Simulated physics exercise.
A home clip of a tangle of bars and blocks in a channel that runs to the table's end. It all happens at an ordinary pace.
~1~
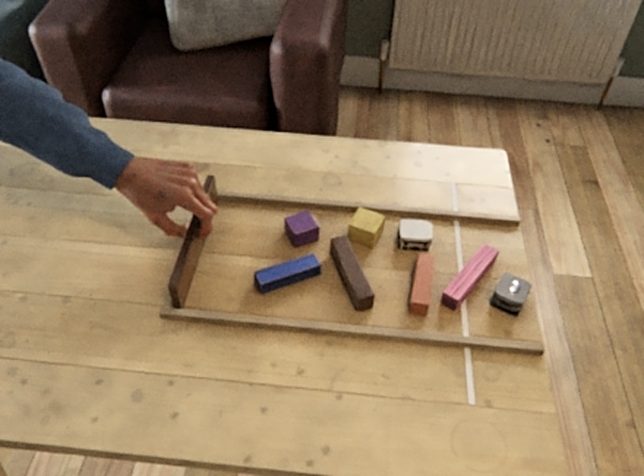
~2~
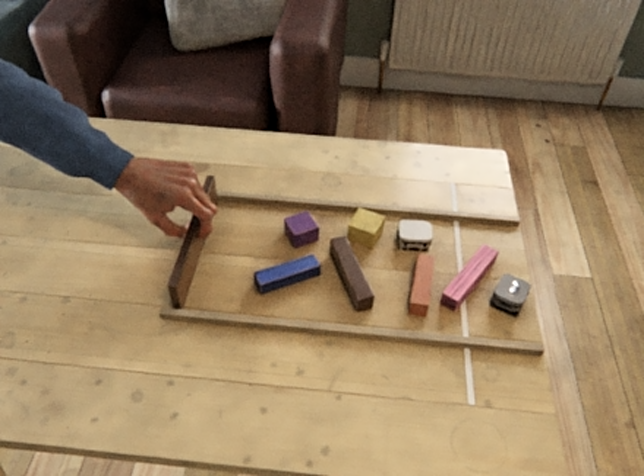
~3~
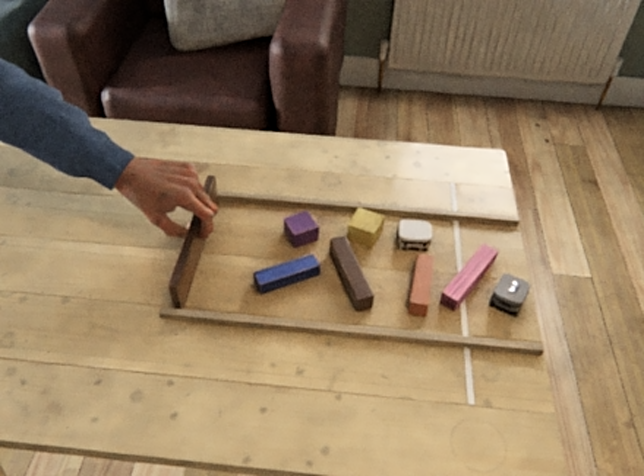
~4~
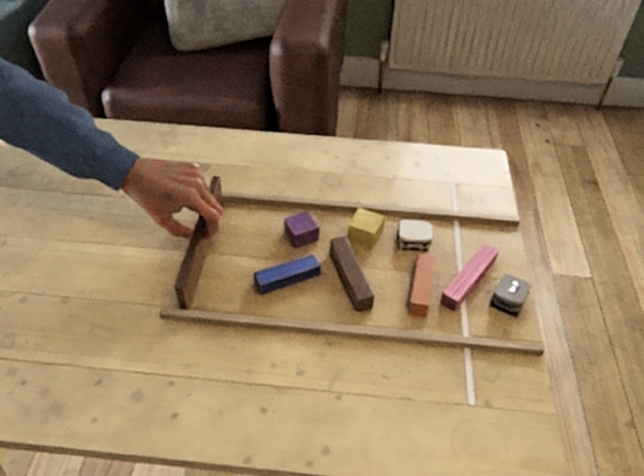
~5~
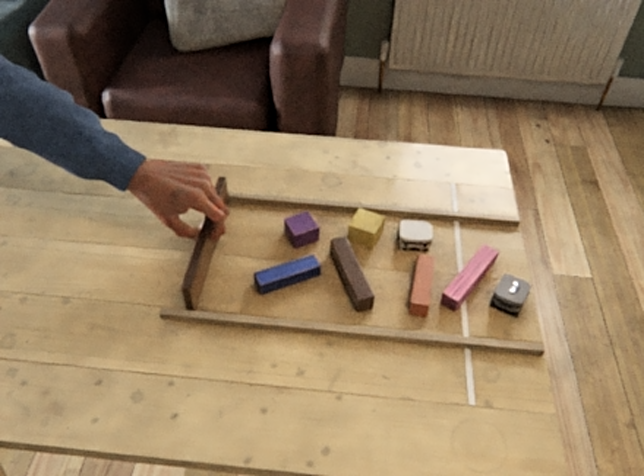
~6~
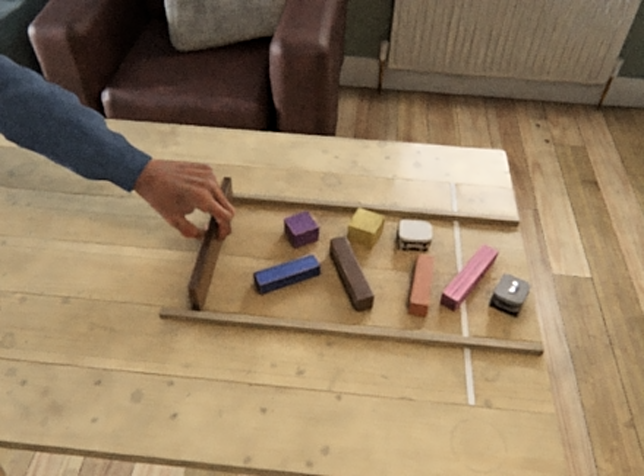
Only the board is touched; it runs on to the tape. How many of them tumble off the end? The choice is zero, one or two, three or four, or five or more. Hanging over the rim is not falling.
The number that fall off is one or two.
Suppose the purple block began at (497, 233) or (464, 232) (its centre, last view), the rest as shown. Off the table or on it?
In turn it tumbles off; is lost.
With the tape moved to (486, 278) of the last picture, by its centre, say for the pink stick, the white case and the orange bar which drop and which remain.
The pink stick comes down; the white case falls; the orange bar drops off.
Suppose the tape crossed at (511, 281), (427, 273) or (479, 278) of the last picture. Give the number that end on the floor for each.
The counts: 5, 0 and 2.
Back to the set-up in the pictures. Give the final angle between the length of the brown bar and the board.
About 10°.
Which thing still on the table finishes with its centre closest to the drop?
It is the pink stick.
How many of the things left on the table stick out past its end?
It comes to 1.
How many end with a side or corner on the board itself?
It touches 3.
A little later, none off yet; grey case at rest near (510, 295); pink stick at rest near (470, 276); orange bar at rest near (422, 284).
Next, none off yet; grey case at rest near (510, 295); pink stick at rest near (470, 277); orange bar shifted a little near (434, 286).
When it is over, the number that fall off is one or two; down, grey case.
